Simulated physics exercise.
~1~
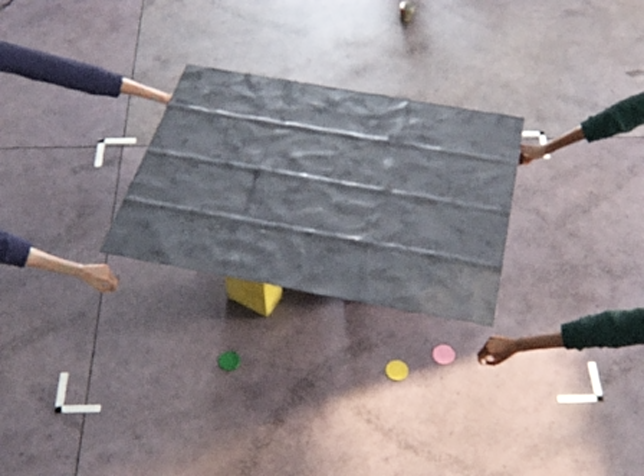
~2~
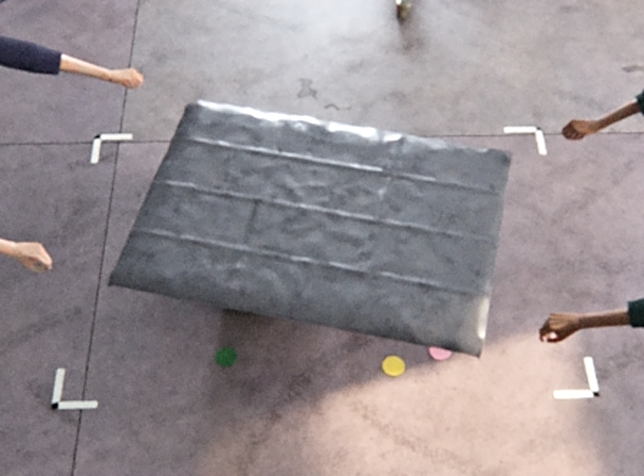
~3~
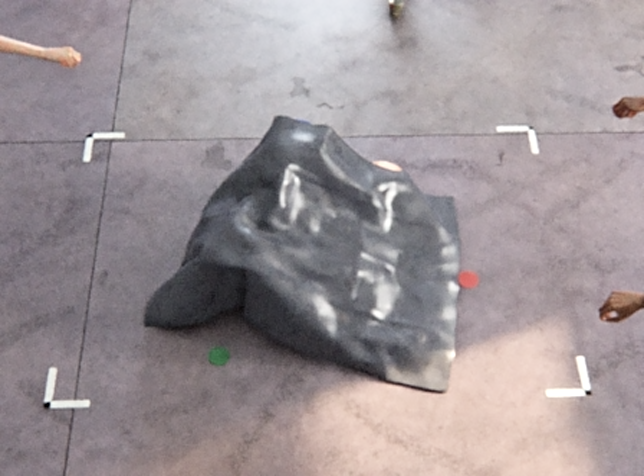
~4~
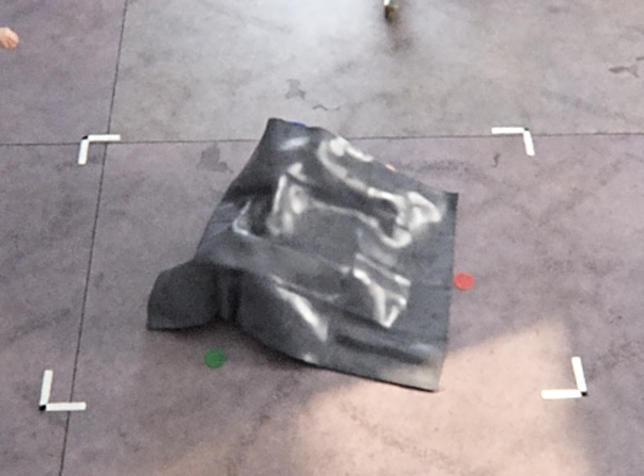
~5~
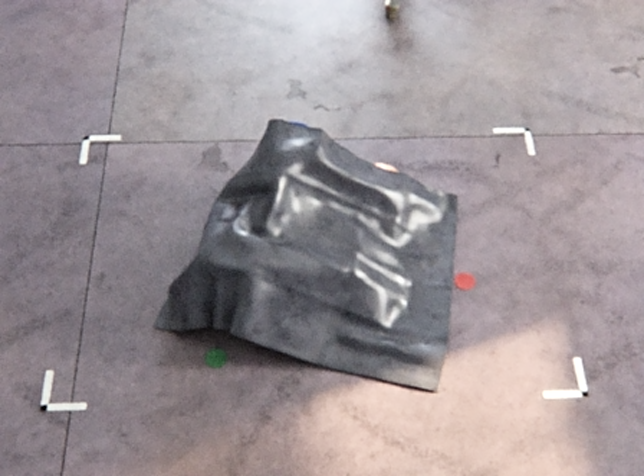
A dark gray tarp is held stretched out by four hands, two on the left and two on the right, above a shop floor with white corner marks. Beneath it a yellow block peeks out, with a green lid, a yellow saucer and a pink plate in front. The hands let go and draw back as the tarp drops. It sinks over the things below, crumpling into raised folds. The yellow saucer and pink plate end up covered, while the green lid at the lower left and a red disc at the right edge stay in the open.
